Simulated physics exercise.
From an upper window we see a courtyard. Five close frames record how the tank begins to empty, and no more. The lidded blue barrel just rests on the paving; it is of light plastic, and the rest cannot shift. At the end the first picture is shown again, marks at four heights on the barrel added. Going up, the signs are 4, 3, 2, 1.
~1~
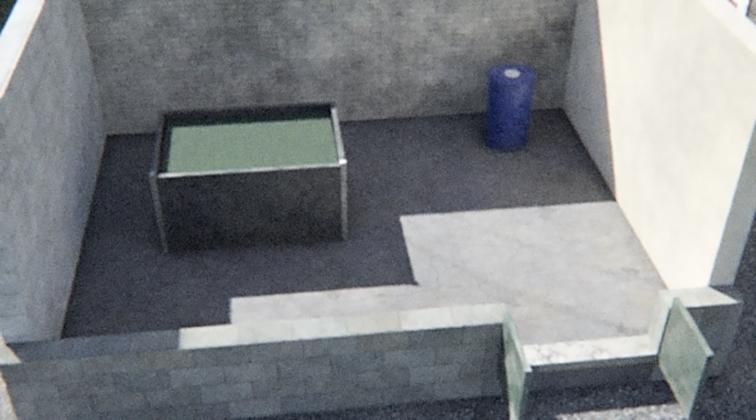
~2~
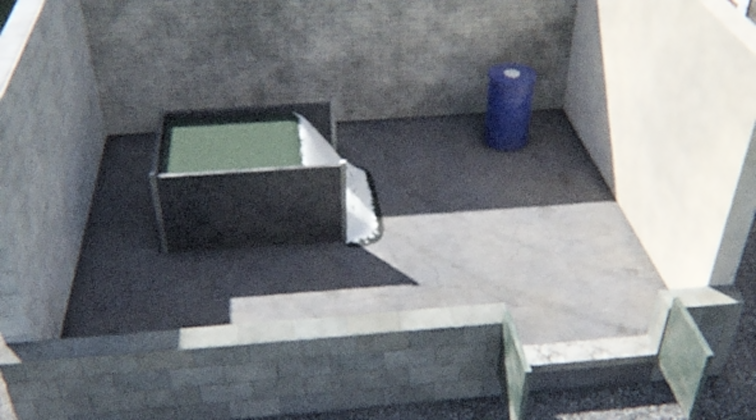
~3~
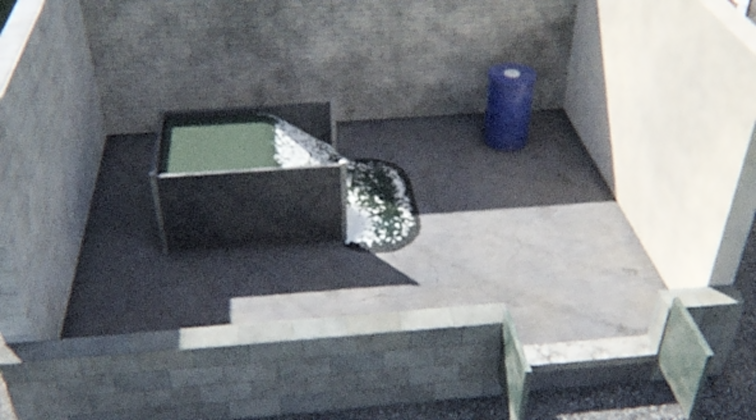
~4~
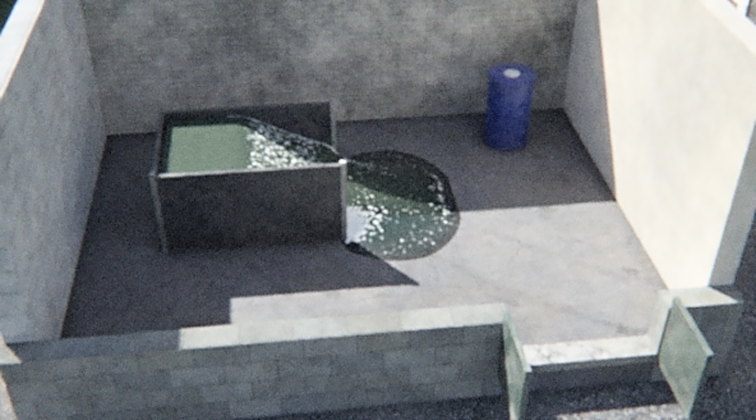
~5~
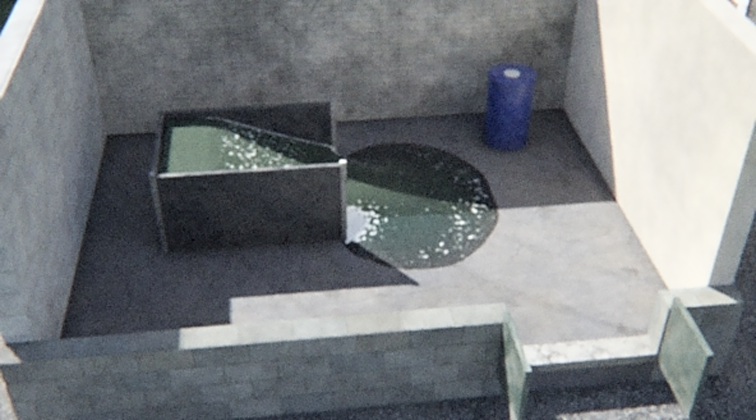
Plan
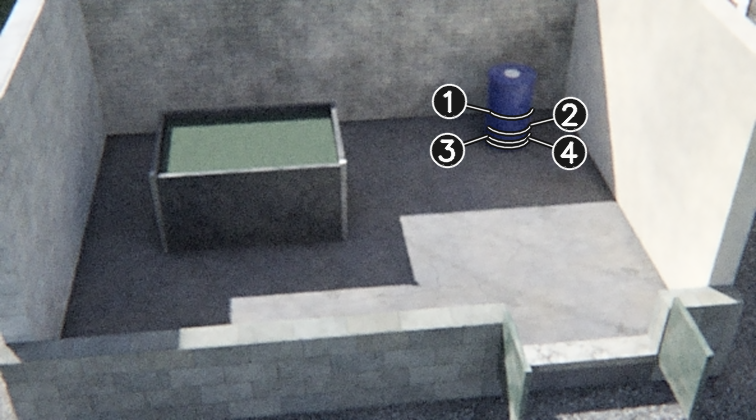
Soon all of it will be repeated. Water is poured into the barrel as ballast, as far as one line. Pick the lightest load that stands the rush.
Take 1.
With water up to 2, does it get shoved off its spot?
Yes, that goes wrong.
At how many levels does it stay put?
One of them.
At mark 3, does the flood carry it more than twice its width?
No, it does not.
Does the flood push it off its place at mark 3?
Yes, that goes wrong.
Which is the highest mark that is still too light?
Here it is mark 2.
On the marked copy, 1 at (515, 118); 2 at (513, 134); 3 at (512, 142); 4 at (511, 147); from the bottom up 4, 3, 2, 1.
For mark 1, it does not move.
For mark 2, it is pushed about twice its own width away.
For mark 3, it is pushed about its own width away.
For mark 4, it is pushed about 5 times its own width away.
